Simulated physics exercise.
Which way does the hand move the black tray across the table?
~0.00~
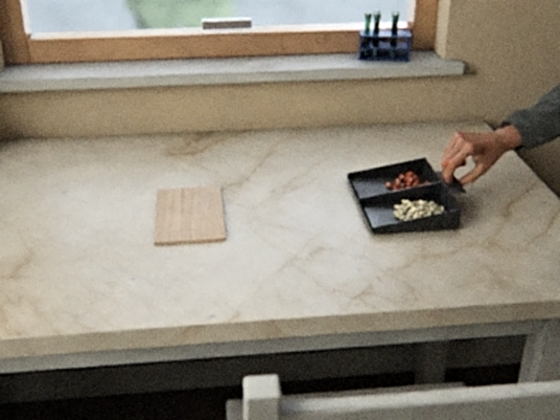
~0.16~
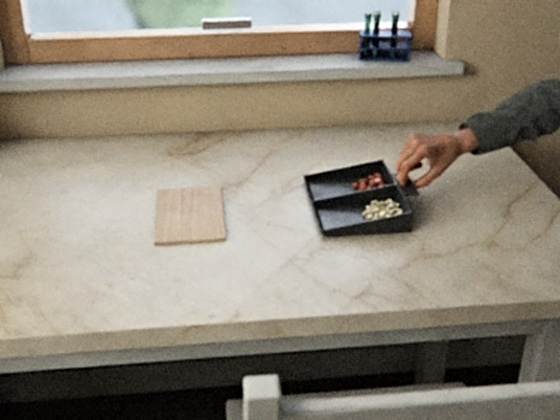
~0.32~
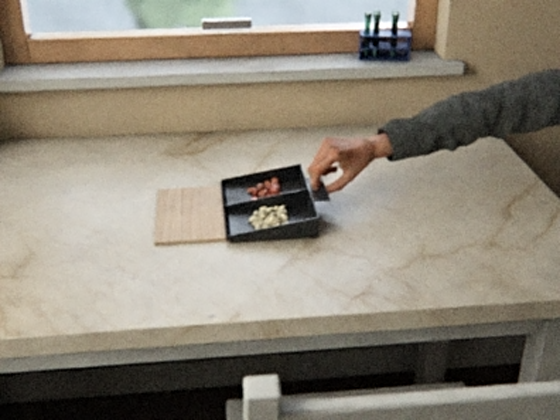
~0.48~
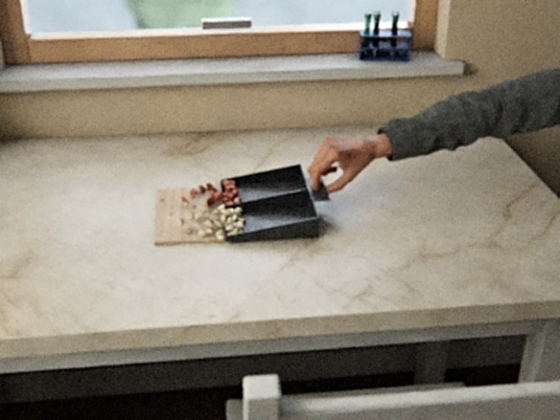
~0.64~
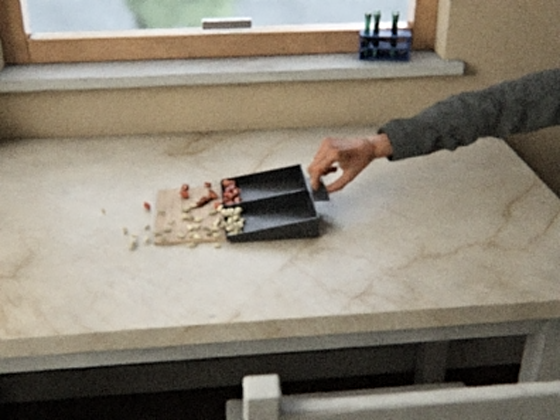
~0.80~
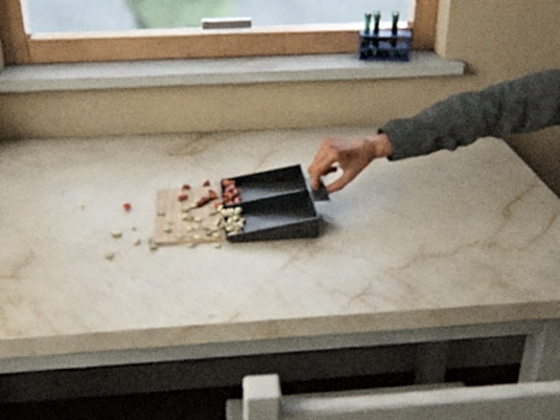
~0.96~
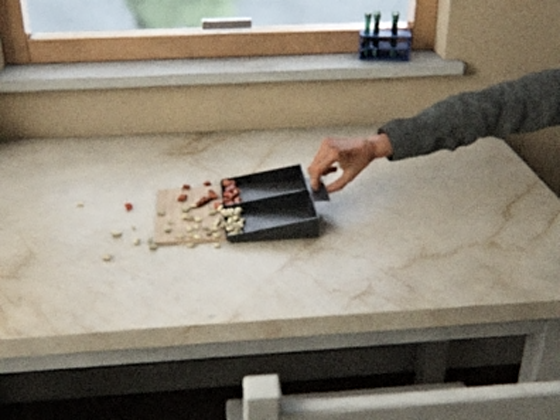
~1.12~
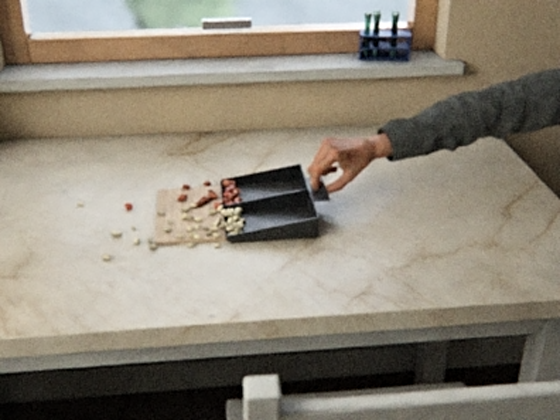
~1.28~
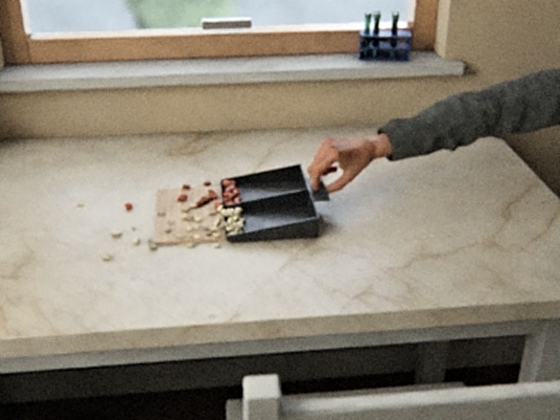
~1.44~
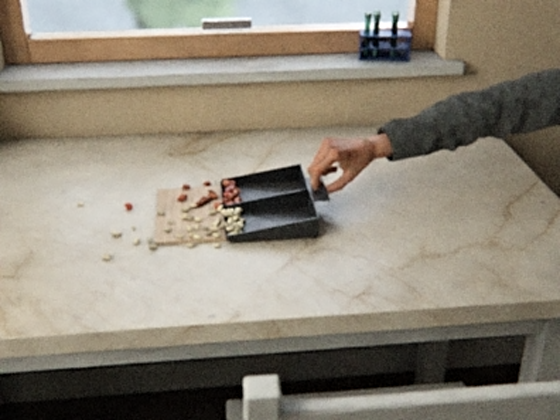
The hand moves the tray to the left, until it stops at the flat wooden board.
